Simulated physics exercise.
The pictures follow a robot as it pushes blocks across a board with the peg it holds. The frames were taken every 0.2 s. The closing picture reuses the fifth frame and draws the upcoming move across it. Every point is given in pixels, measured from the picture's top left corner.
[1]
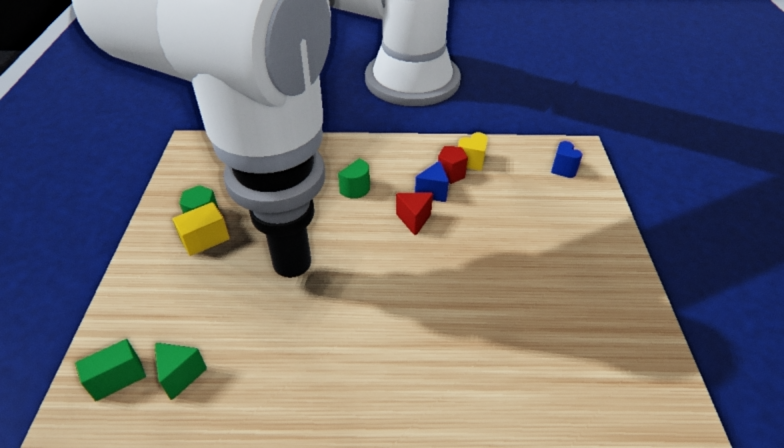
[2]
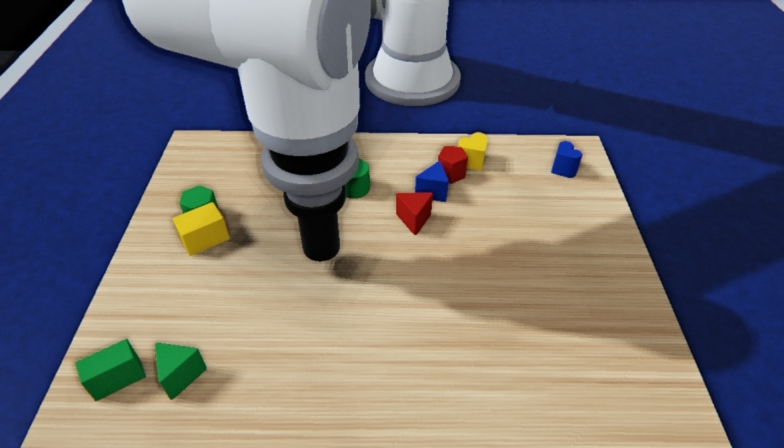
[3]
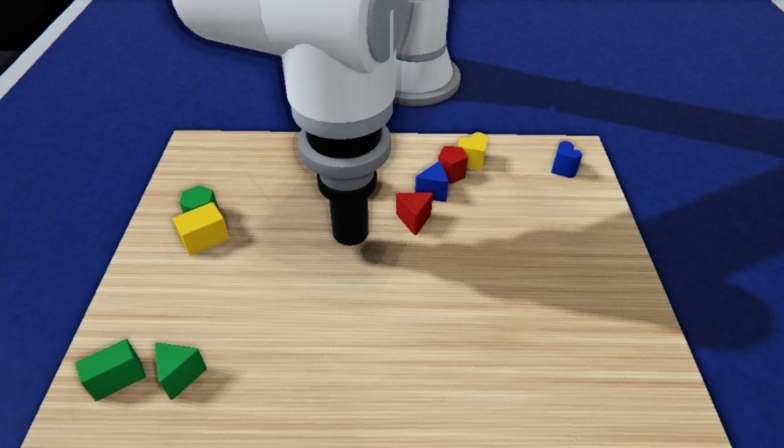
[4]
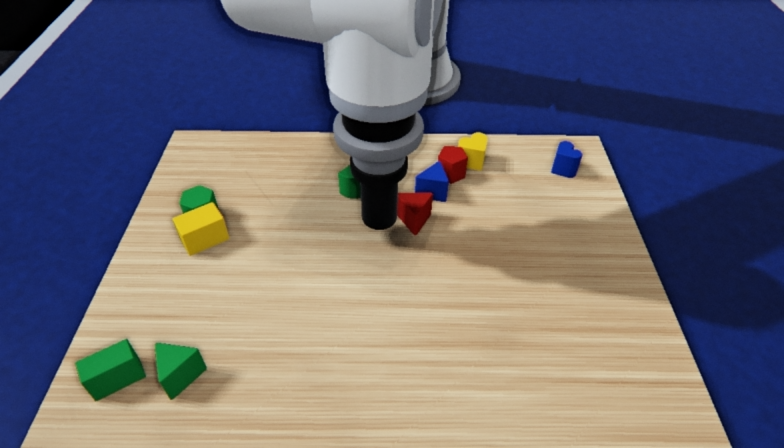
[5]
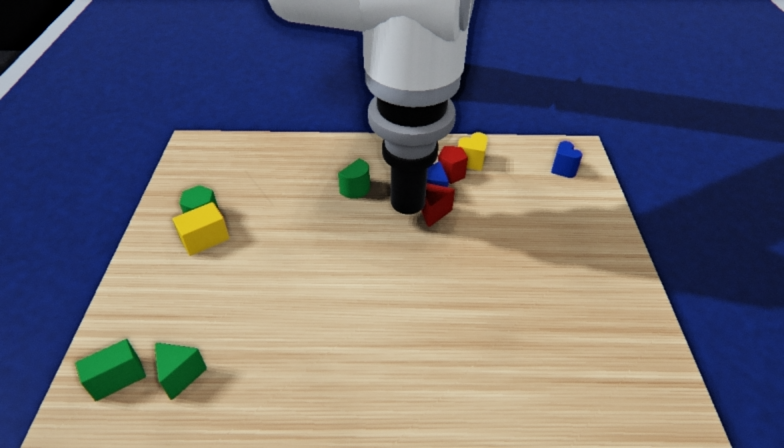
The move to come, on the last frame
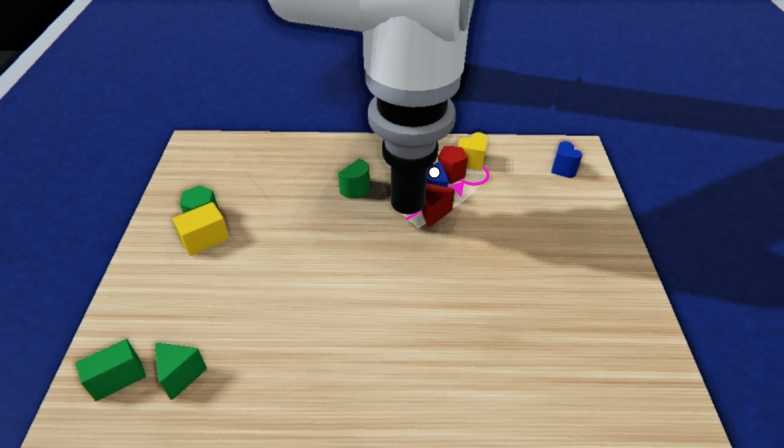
A light wooden board on a blue surface is seen from above and in front, with the camera still. A white robot arm with a black peg hangs over it, with green and yellow blocks at left and green, blue, red and yellow ones towards the back. The arm moves steadily right and slightly back, and its peg nudges the red triangular block a little to the right.
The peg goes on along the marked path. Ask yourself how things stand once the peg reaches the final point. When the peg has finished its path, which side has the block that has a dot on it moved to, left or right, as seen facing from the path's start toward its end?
The answer is left.
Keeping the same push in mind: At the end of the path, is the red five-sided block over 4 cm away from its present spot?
No.
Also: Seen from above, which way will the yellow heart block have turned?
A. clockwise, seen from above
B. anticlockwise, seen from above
It's A.
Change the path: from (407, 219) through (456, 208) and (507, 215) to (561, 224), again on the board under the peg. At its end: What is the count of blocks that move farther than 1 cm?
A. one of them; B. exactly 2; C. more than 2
I'll go with A - one of them.
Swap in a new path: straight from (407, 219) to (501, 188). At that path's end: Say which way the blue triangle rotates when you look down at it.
My answer: Anticlockwise.
Path on the board, from (407, 219) through (445, 198) to (472, 174); the dot is on the blue triangle.
The first path, step by step. One third of the way, peg at (434, 190); blue triangle at (439, 165), turned 15° anticlockwise; red triangle at (464, 185); red five-sided block at (453, 152), turned 15° clockwise.
Two thirds of the way, peg at (457, 175); blue triangle at (431, 156), turned 25° anticlockwise; red triangle at (483, 180), turned 55° clockwise; red five-sided block at (454, 149), turned 30° clockwise; yellow heart block at (477, 140).
At the end, peg at (475, 159); blue triangle at (431, 156), turned 25° anticlockwise; red triangle at (483, 179), turned 60° clockwise; red five-sided block at (454, 140), turned 15° anticlockwise; yellow heart block at (477, 134), turned 40° clockwise.
